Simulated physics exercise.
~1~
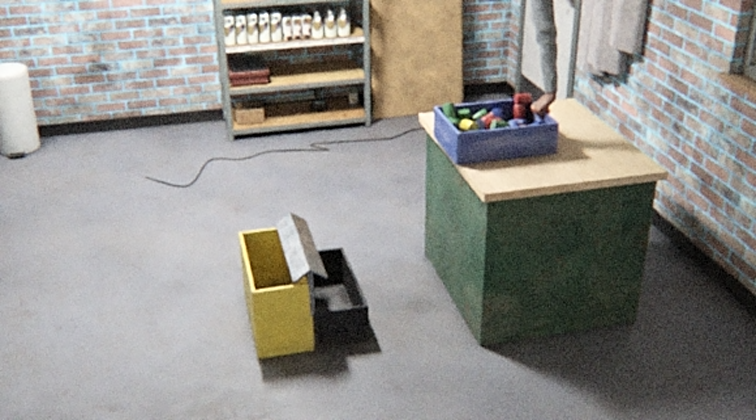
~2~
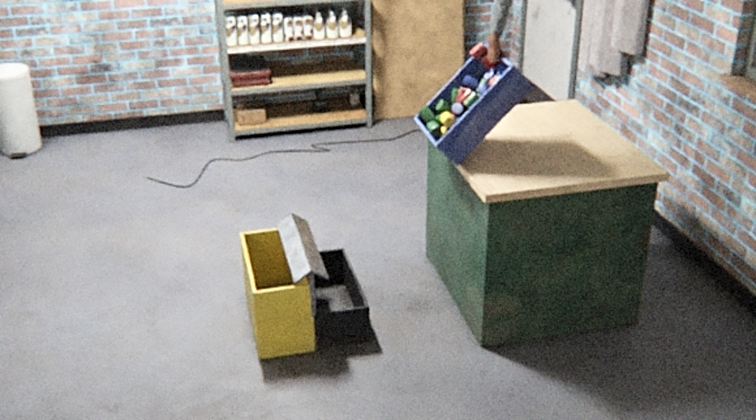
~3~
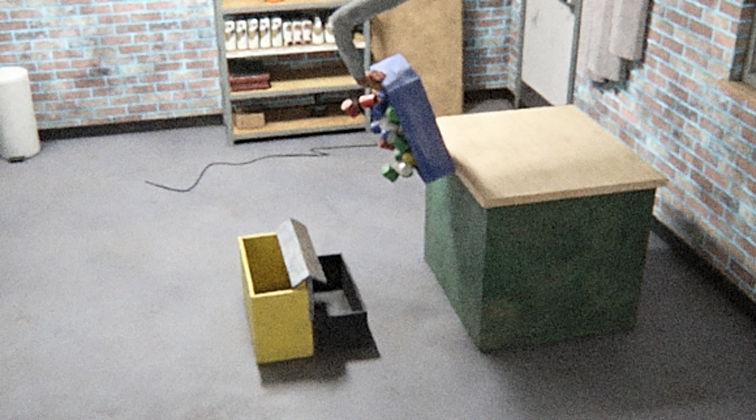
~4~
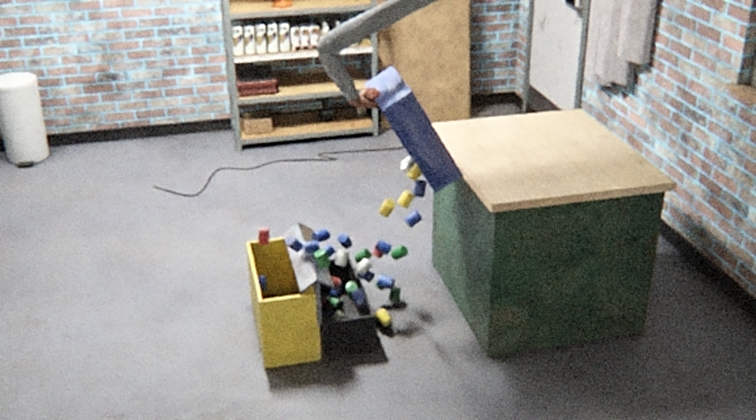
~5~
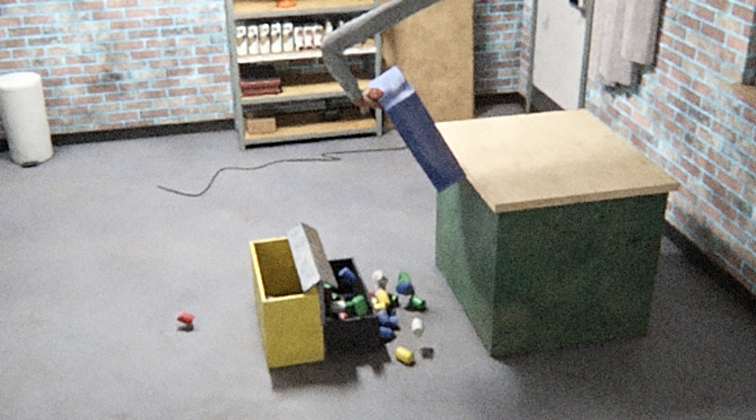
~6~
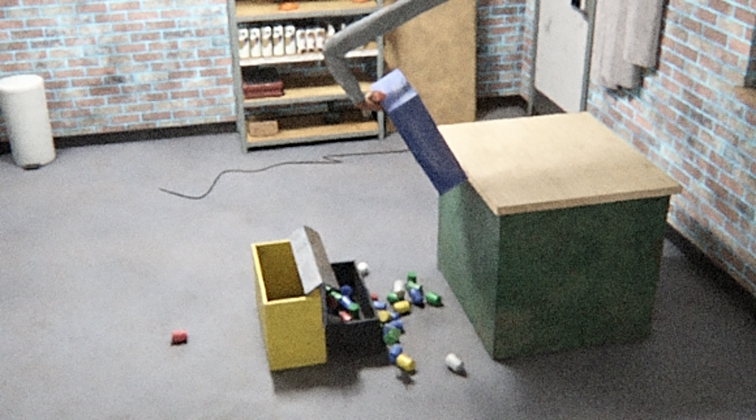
A grey mechanical arm grips a blue crate of small colourful jars on a wooden-topped green bench, seen from slightly above in a brick-walled room with shelves behind. On the grey floor to the left stand a black tote and, beyond it, a yellow trough, with a sloped grey splitter between them. The arm tips the crate leftward over the bench edge until it hangs steeply, and the jars tumble out in a stream. Some drop into the tote and a few reach the trough, while many scatter between tote and bench. One red jar ends alone on the floor left of the trough.
